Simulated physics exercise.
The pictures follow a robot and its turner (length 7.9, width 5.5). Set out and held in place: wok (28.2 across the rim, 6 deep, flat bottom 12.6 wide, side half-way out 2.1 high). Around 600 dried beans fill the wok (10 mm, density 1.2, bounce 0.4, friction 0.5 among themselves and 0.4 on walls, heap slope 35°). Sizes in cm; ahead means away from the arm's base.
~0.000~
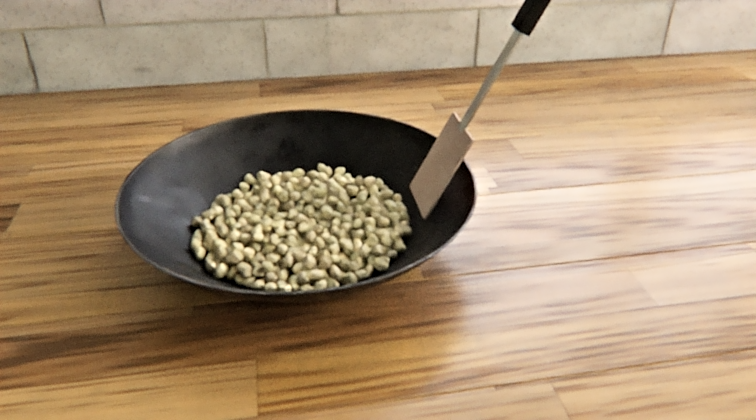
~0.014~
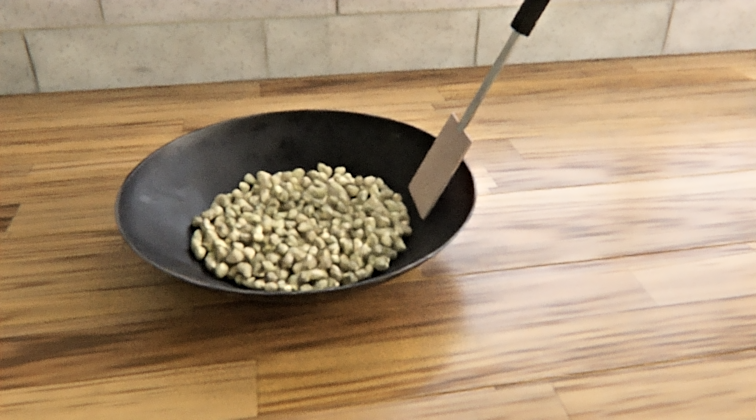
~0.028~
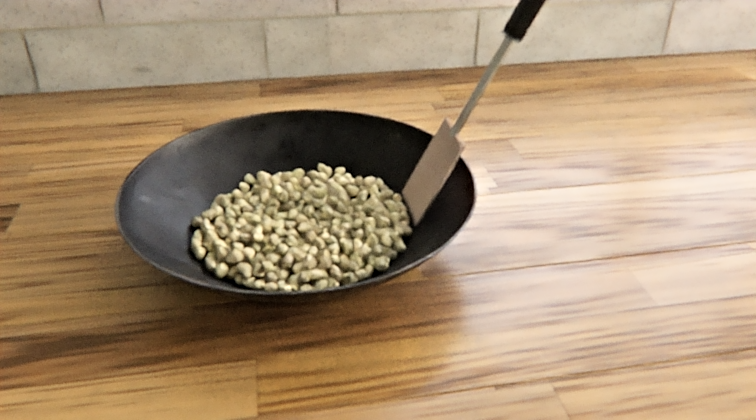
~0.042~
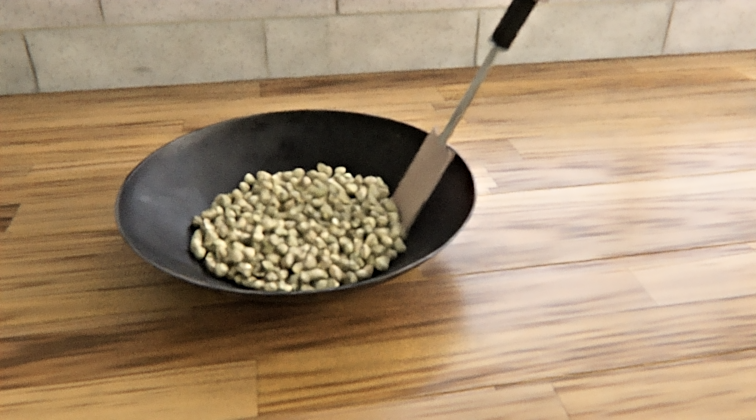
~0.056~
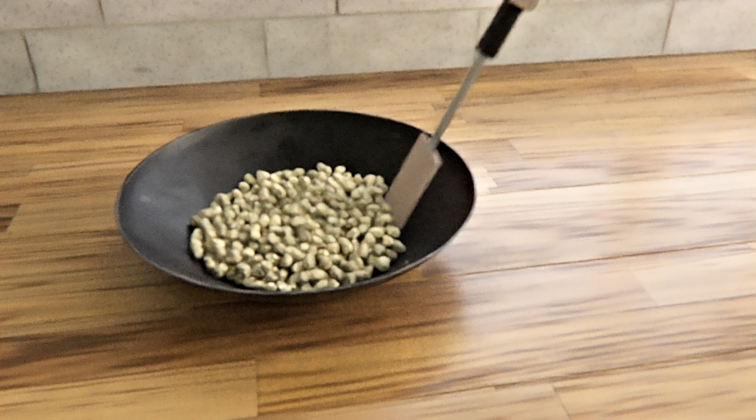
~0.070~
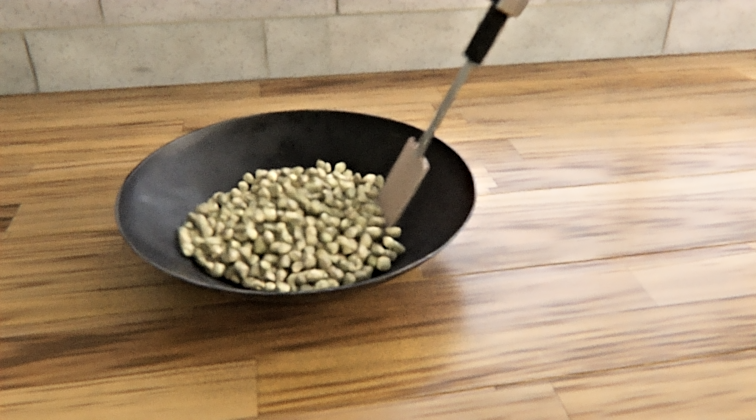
A turner with a black grip starts inside the right side of a dark wok, beside a heap of pale dried beans on a wooden counter. It slides left a short way into the heap's right edge, and the beans shift slightly left, staying piled inside the wok.
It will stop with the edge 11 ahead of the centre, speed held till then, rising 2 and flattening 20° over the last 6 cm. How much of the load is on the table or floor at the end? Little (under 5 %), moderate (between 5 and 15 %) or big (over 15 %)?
Share on the table or floor: Big (over 15 %).
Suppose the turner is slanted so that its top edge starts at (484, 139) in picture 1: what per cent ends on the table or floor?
Some 20 per cent.
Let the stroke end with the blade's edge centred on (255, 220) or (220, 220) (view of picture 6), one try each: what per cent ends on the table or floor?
About 0 and 0 per cent.
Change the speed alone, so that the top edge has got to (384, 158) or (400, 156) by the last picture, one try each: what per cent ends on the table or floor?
Some 30 and 25 per cent.
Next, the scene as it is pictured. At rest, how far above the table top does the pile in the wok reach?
Some 5.0 cm.
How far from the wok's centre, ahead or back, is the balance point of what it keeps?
About 2.5 cm ahead.
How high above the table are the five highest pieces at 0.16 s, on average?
About 5 cm.
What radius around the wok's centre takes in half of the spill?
Some 24 cm.
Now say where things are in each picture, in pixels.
The first picture shows the turner top edge at (463, 125), sloping 63°; upper third of the load around (305, 221), from x 195 to 405, top at y 170; 597 in the wok.
The second picture shows the turner top edge at (462, 126), sloping 63°; upper third of the load around (305, 221), from x 195 to 405, top at y 170.
The third picture shows the turner top edge at (455, 131), sloping 63°; upper third of the load around (305, 221), from x 195 to 405, top at y 170.
The fourth picture shows the turner top edge at (444, 139), sloping 63°; upper third of the load around (304, 222), from x 195 to 400, top at y 170.
The fifth picture shows the turner top edge at (431, 147), sloping 63°; upper third of the load around (303, 220), from x 195 to 400, top at y 170.
The sixth picture shows the turner top edge at (419, 152), sloping 63°; upper third of the load around (296, 218), from x 185 to 400, top at y 165; 597 in the wok.
After 0.16 s, sloping 63°, highest piece 5 above the table; 597 in the wok.
After 0.24 s, sloping 58°, highest piece 7 above the table; 597 in the wok.
After 0.49 s, sloping 43°, highest piece 7 above the table; 472 in the wok, 107 on the table or floor, 18 on the blade or in flight.
After 1.54 s, sloping 43°, highest piece 5 above the table; 472 in the wok, 125 on the table or floor.
In the end, 472 in the wok, 125 on the table or floor. That is 21 % on the table or floor.
